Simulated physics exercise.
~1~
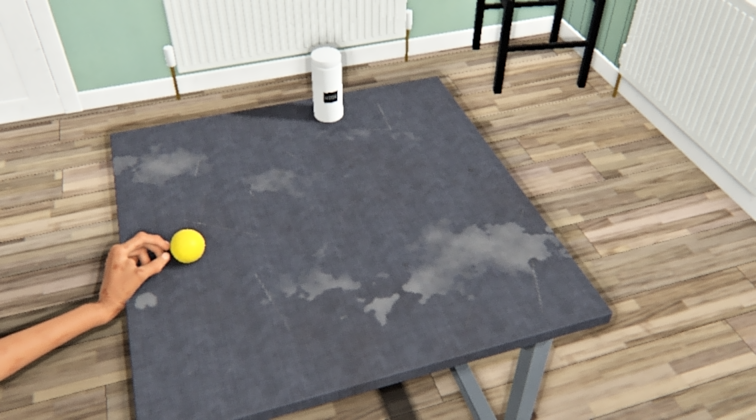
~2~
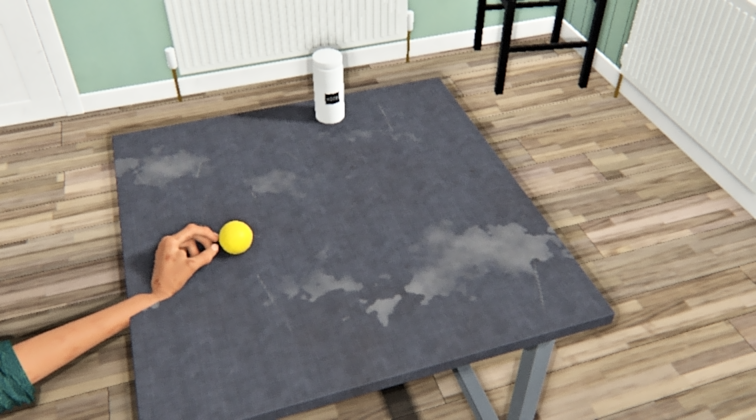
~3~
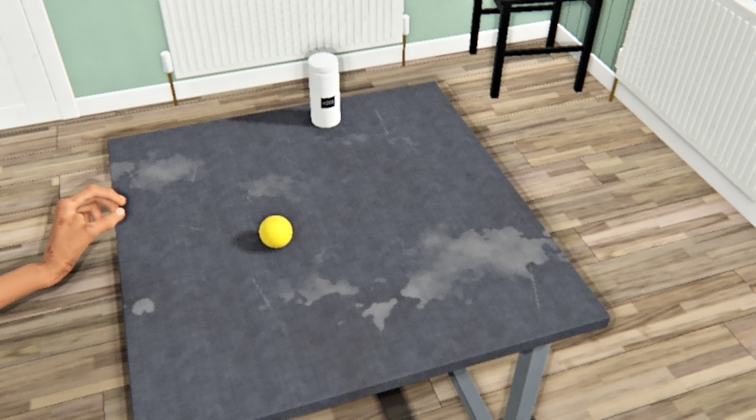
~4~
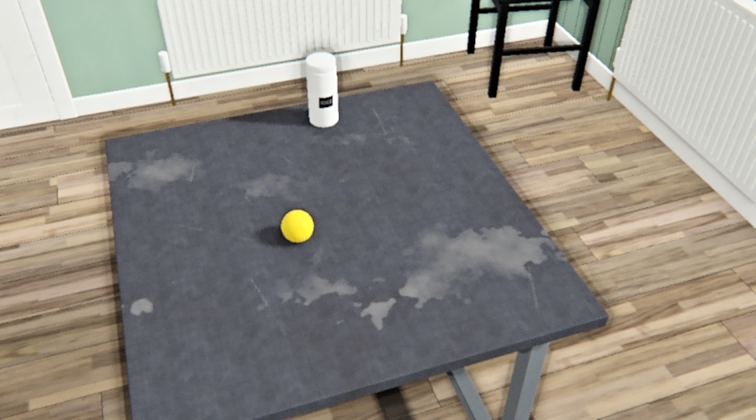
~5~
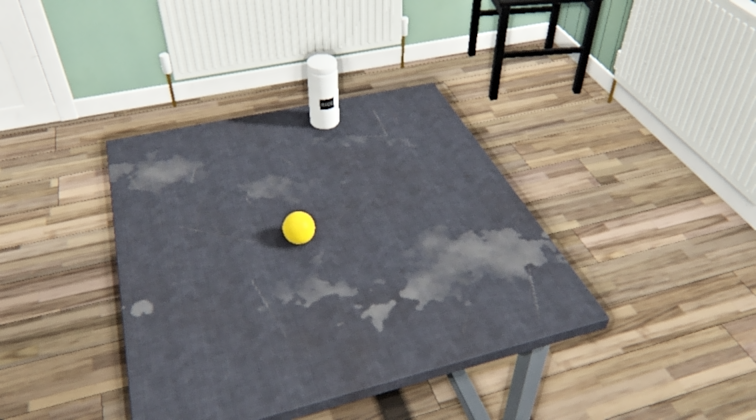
A hand pushed a yellow lemon to the right across a dark, worn table, then let go and drew back out of view. The lemon rolled on a little further and came to rest on the table, while a white jar stayed put near the back edge.
